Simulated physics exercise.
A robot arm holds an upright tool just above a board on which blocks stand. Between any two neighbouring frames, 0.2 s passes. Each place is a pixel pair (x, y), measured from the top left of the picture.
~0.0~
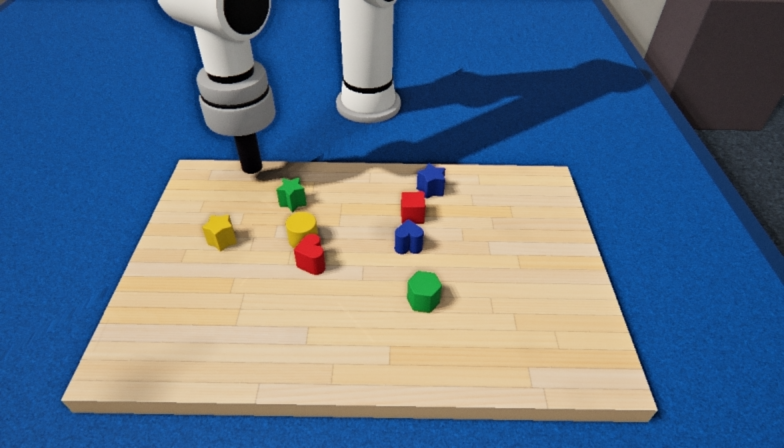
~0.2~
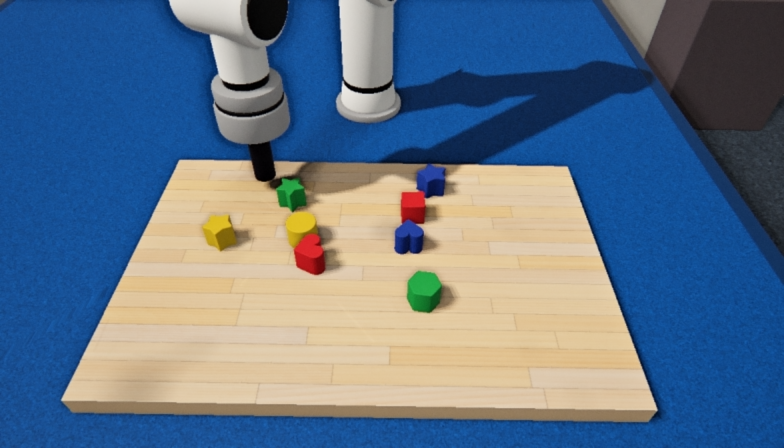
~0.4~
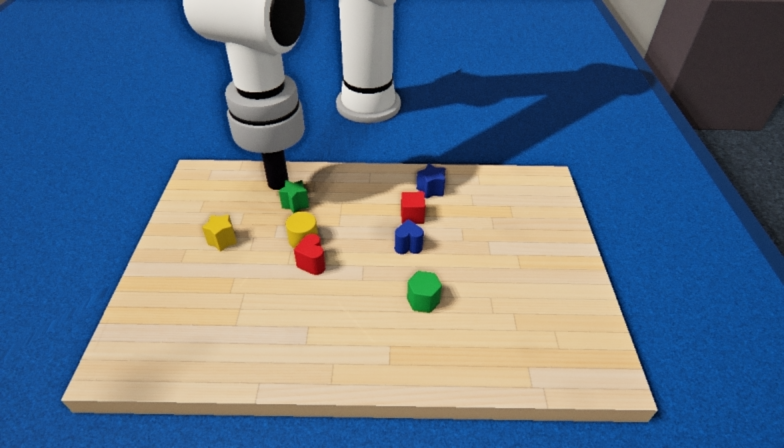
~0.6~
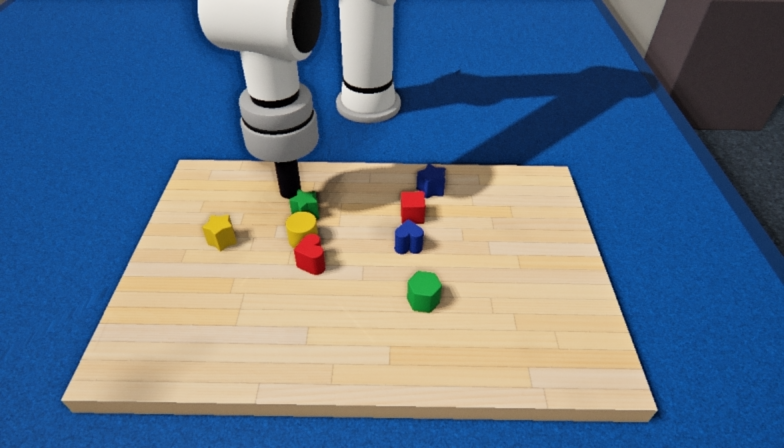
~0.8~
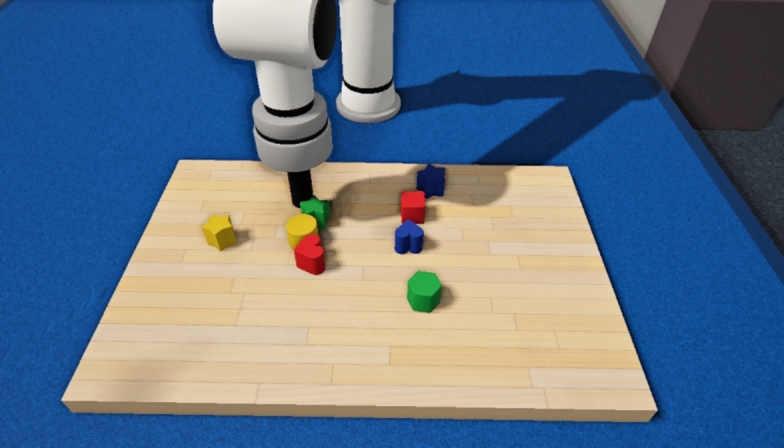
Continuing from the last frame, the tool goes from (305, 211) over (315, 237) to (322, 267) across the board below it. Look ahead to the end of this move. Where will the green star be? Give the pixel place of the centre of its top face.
Its top middle will sit at (338, 226).
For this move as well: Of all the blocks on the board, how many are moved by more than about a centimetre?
I think three or more will be displaced.
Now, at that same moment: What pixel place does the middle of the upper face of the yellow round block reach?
I'd place it at (291, 254), taking the centre of its top.
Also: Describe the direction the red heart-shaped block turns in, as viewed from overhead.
Top view: Counterclockwise.
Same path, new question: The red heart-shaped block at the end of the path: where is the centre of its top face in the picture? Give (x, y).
The answer is (303, 272).
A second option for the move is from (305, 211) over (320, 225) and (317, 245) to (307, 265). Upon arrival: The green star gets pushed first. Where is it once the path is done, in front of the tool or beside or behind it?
Beside or behind.
The first path, step by step. One third of the way, tool at (310, 218); yellow round block at (303, 229); red heart-shaped block at (309, 252), turned 10° anticlockwise; green star at (328, 217), turned 25° anticlockwise.
Two thirds of the way, tool at (316, 237); yellow round block at (296, 246); red heart-shaped block at (306, 267), turned 70° anticlockwise; green star at (337, 225), turned 65° anticlockwise.
At the end, tool at (321, 257); yellow round block at (291, 254); red heart-shaped block at (303, 272), turned 105° anticlockwise; green star at (338, 226), turned 80° anticlockwise.
